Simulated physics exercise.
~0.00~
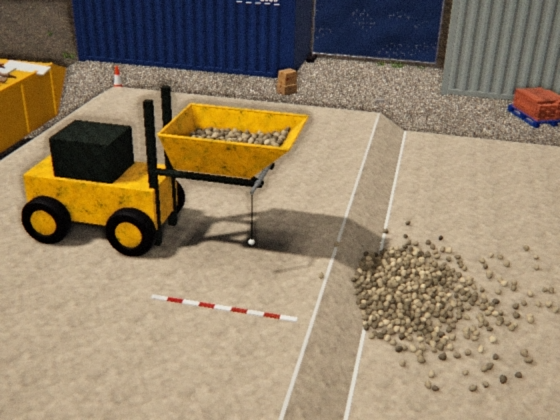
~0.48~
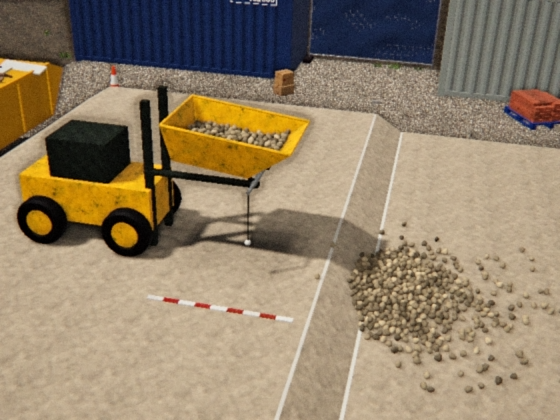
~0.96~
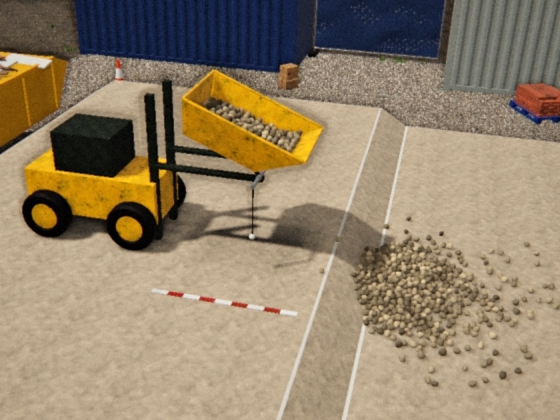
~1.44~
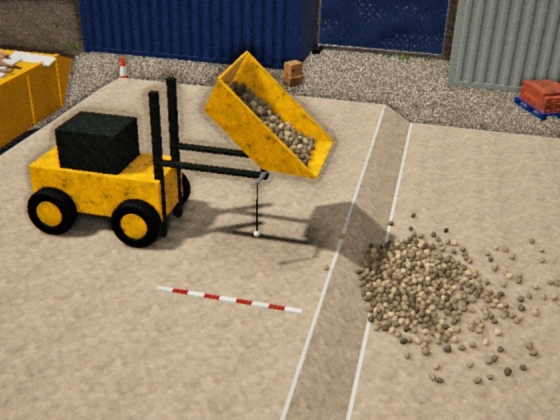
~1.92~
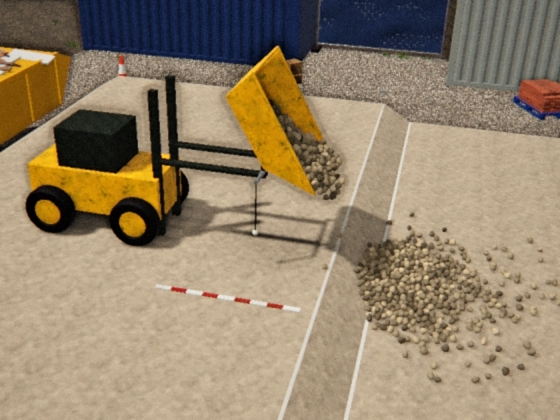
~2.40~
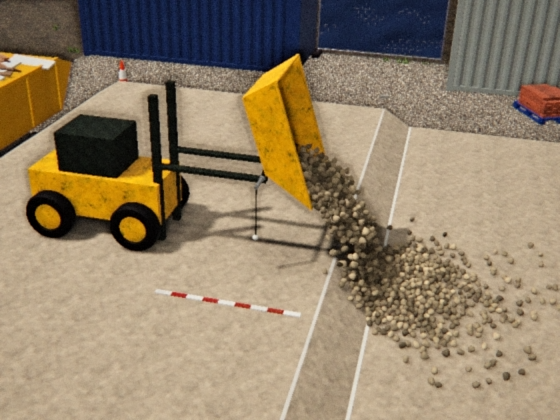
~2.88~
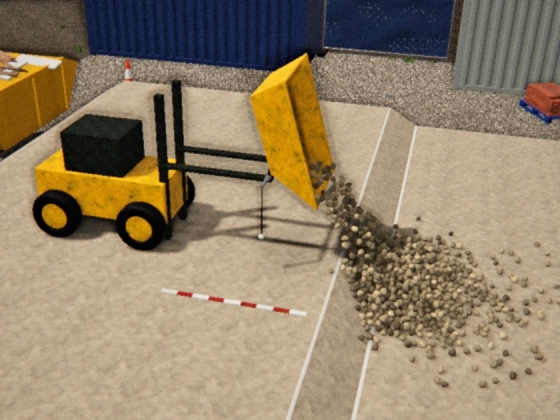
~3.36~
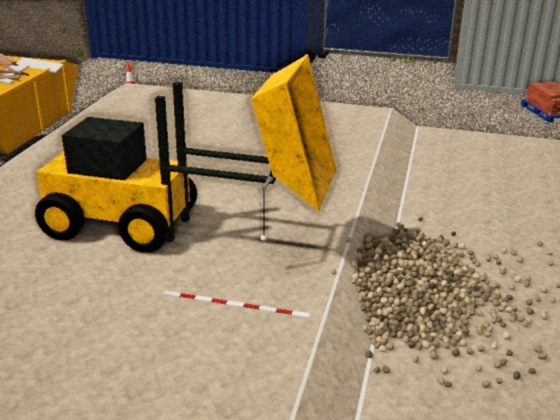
We see a yellow fork truck holding a skip of stones beside a loose pile on sandy ground. The skip tips steeply to the right, its stones slide out and pour down across the bank onto the pile, and it stays tilted, empty, above the enlarged heap.
